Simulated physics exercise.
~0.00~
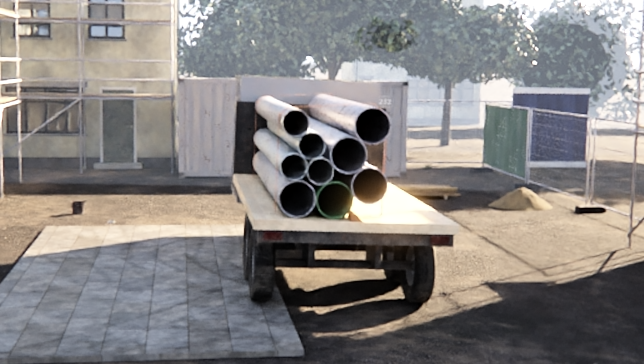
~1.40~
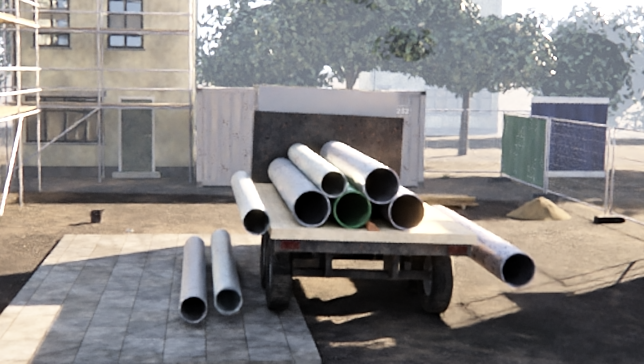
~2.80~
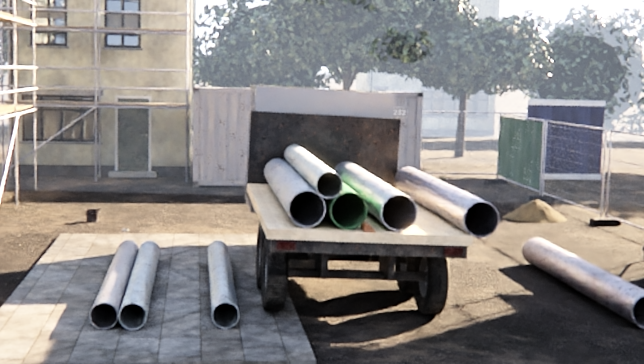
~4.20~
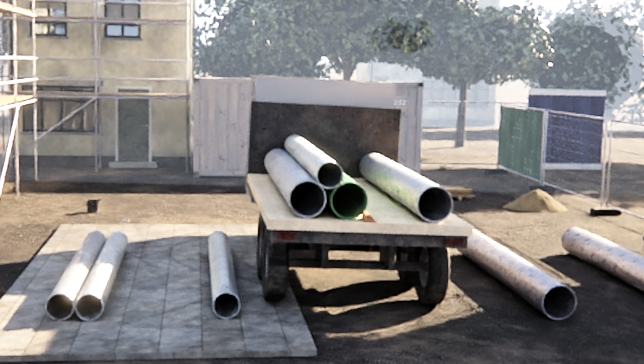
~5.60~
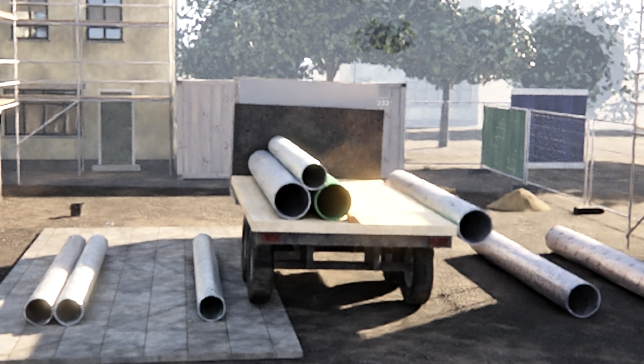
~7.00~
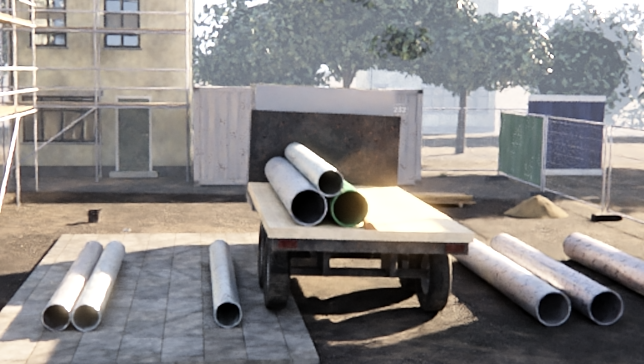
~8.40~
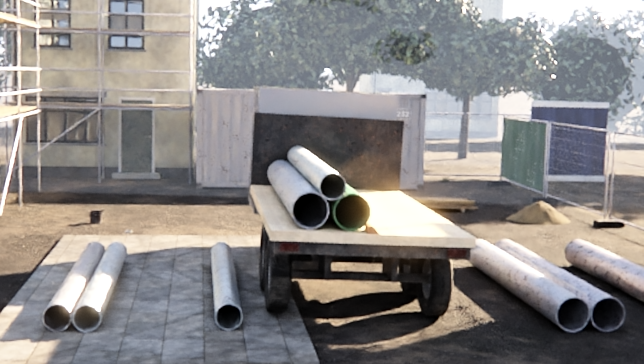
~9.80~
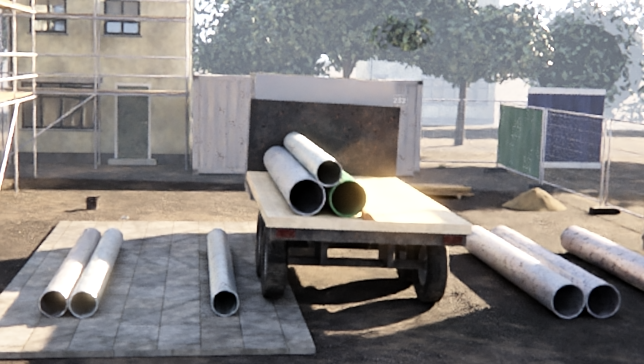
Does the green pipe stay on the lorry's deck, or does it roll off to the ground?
It stays on the deck, lying beside another pipe with a third resting on top of them.
